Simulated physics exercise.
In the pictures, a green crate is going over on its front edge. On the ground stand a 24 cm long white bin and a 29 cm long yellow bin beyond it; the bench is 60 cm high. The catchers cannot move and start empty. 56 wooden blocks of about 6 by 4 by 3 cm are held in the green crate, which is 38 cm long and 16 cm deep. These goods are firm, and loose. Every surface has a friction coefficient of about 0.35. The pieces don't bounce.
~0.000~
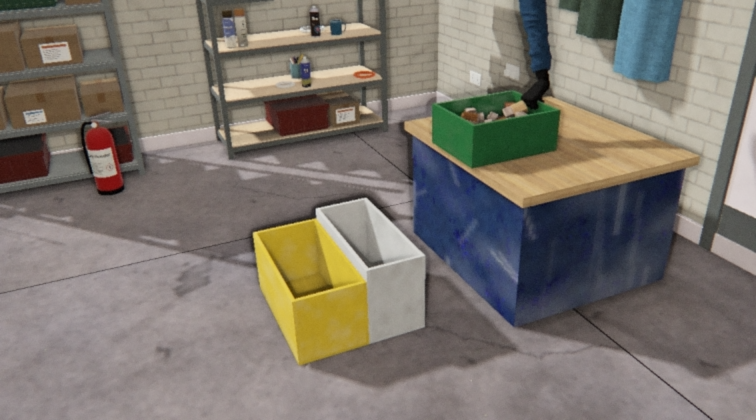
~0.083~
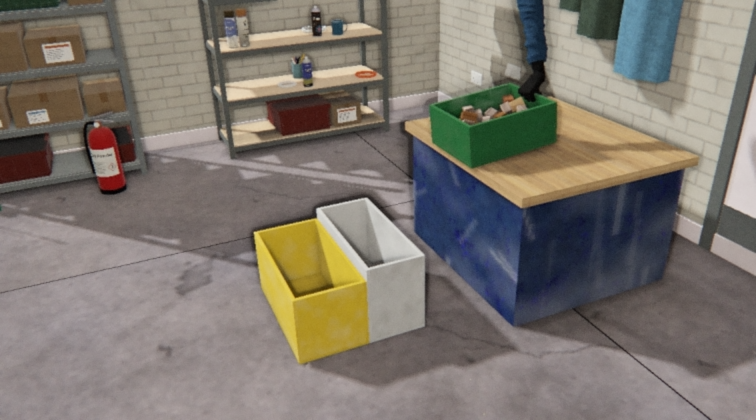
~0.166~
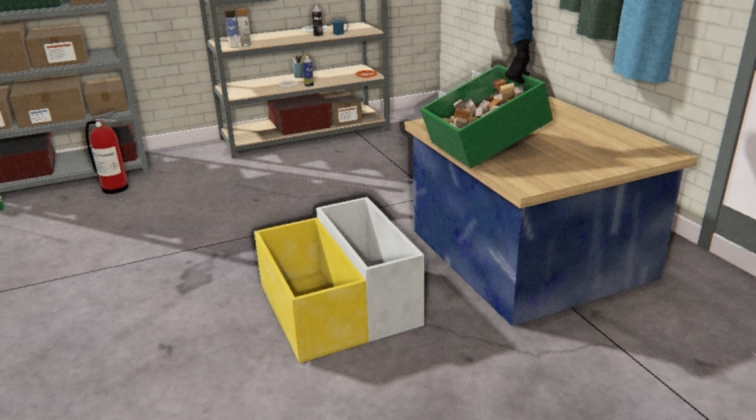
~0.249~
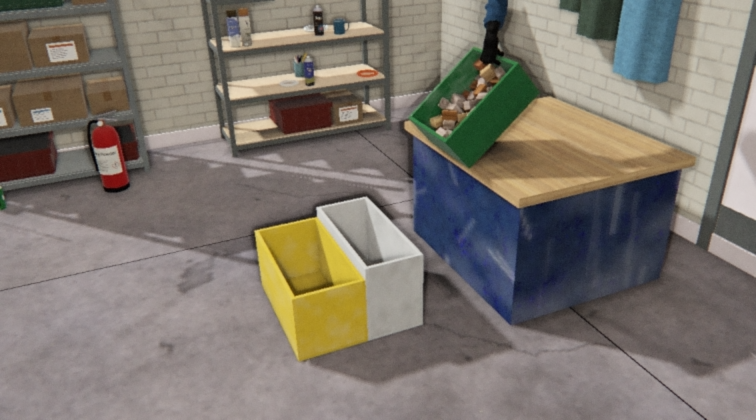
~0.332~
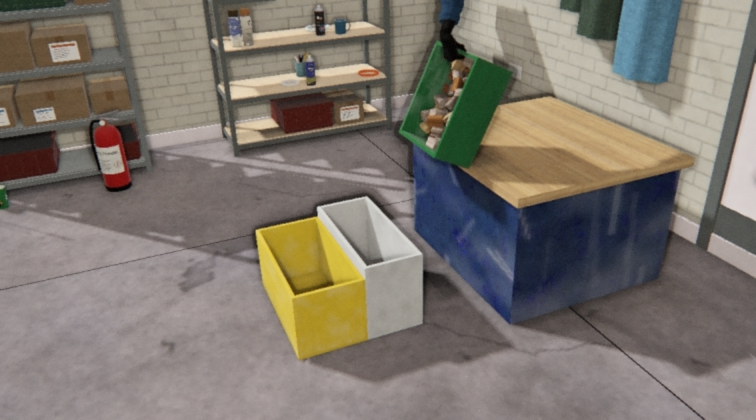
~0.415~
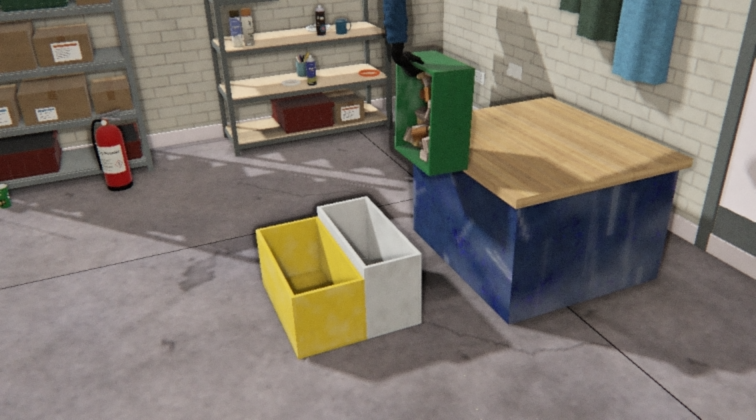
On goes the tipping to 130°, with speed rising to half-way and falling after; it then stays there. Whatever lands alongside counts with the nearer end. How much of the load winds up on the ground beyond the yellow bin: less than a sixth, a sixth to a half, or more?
The share is short of a sixth.
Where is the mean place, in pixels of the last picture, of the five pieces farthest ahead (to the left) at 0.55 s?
Centre: Approx. (366, 116) px.
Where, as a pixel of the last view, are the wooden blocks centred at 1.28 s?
Around (361, 290).
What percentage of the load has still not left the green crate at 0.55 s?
That works out to some 80 percent of it.
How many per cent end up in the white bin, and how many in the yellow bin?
About 45 in a hundred first and about 30 in a hundred second.
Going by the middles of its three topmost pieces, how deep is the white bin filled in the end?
Near 7 centimetres, I'd say.
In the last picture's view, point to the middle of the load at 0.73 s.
You'd find the load's middle at roughly (357, 230).
After 0.55 s, tilt 119°; 45 still in the green crate and 11 in the air.
After 0.73 s, tilt 130°; 7 still in the green crate, 21 in the white bin, 1 in the yellow bin and 27 in the air.
After 0.97 s, tilt 130°; 27 in the white bin, 16 in the yellow bin, 5 on the ground short of the white bin and 8 in the air.
Outcome (at 1.28 s), 26 in the white bin, 16 in the yellow bin and 14 on the ground short of the white bin. Asked share, 0 of 56, 0 per cent.
